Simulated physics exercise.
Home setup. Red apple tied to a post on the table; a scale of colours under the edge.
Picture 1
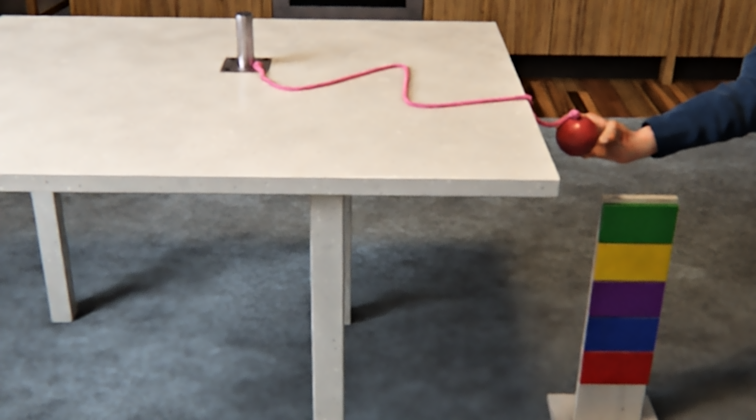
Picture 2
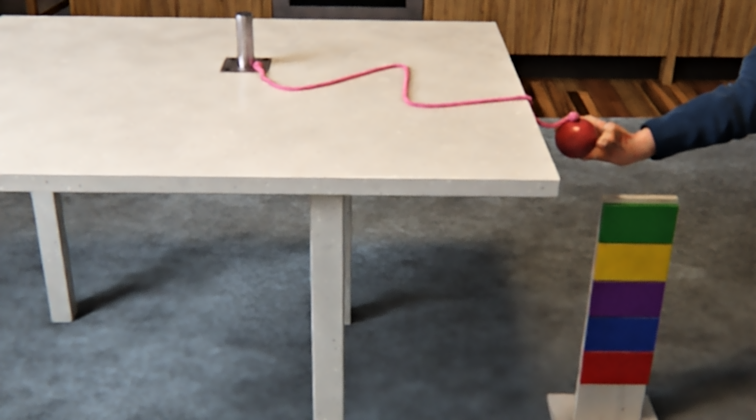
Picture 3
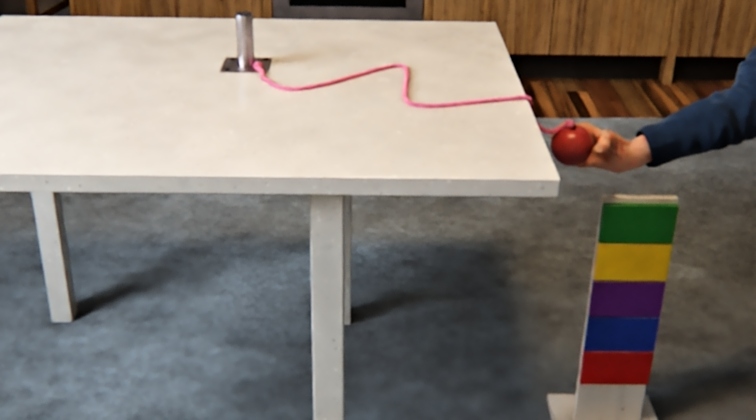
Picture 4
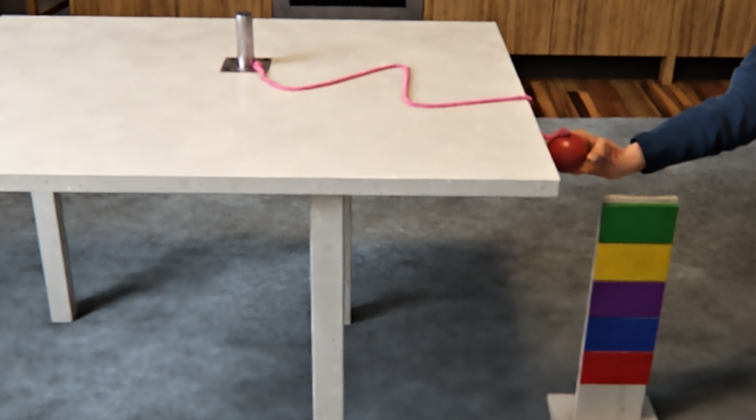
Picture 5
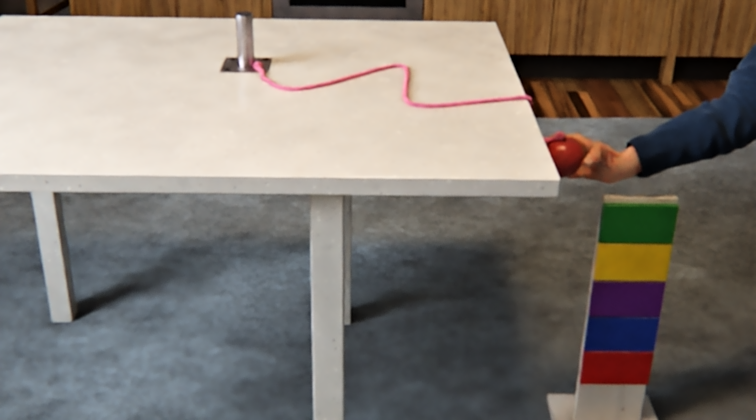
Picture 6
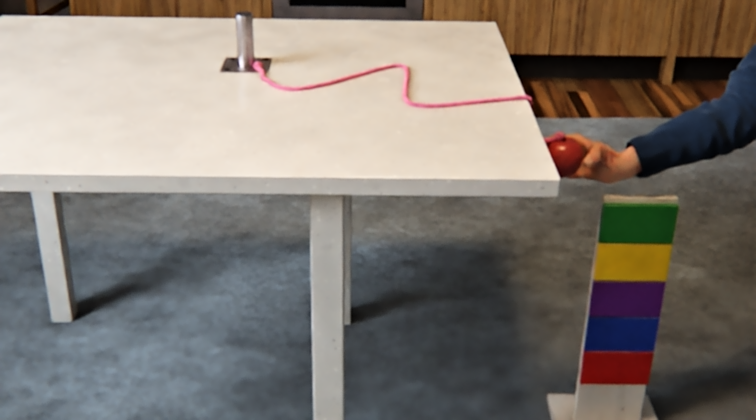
In a home setting with wooden cabinets and a grey floor, a fixed camera looks slightly down at a white table. A pink cord runs in bends from a metal post on the tabletop to the right edge, where a hand holds a red apple above an upright scale of green, yellow, purple, blue and red blocks. The hand lowers the apple slightly and shifts it left beside the table's edge, then stays nearly still.
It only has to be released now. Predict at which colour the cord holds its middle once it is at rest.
At blue, I would say.
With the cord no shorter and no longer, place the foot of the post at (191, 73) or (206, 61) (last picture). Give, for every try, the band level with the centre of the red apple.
Taking the two spots in turn: Purple, then purple.
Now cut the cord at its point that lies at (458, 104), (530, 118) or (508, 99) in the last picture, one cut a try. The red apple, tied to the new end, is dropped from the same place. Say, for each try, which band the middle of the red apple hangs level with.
Results, first to last: Green; purple; yellow.
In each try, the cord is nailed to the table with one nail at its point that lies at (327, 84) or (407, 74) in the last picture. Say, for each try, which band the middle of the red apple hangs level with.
Taking the two tries in turn, you'd get purple and then yellow.
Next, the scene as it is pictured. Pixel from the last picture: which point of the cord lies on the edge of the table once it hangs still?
At (406, 82).
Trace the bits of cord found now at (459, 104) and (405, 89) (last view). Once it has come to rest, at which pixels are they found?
Result - first point (512, 191), second point (521, 112).
Early on, apple near (496, 302); level with purple.
Midway, apple near (503, 320); level with blue.
Finally, apple near (498, 321); level with blue. The cord holds its middle at blue.
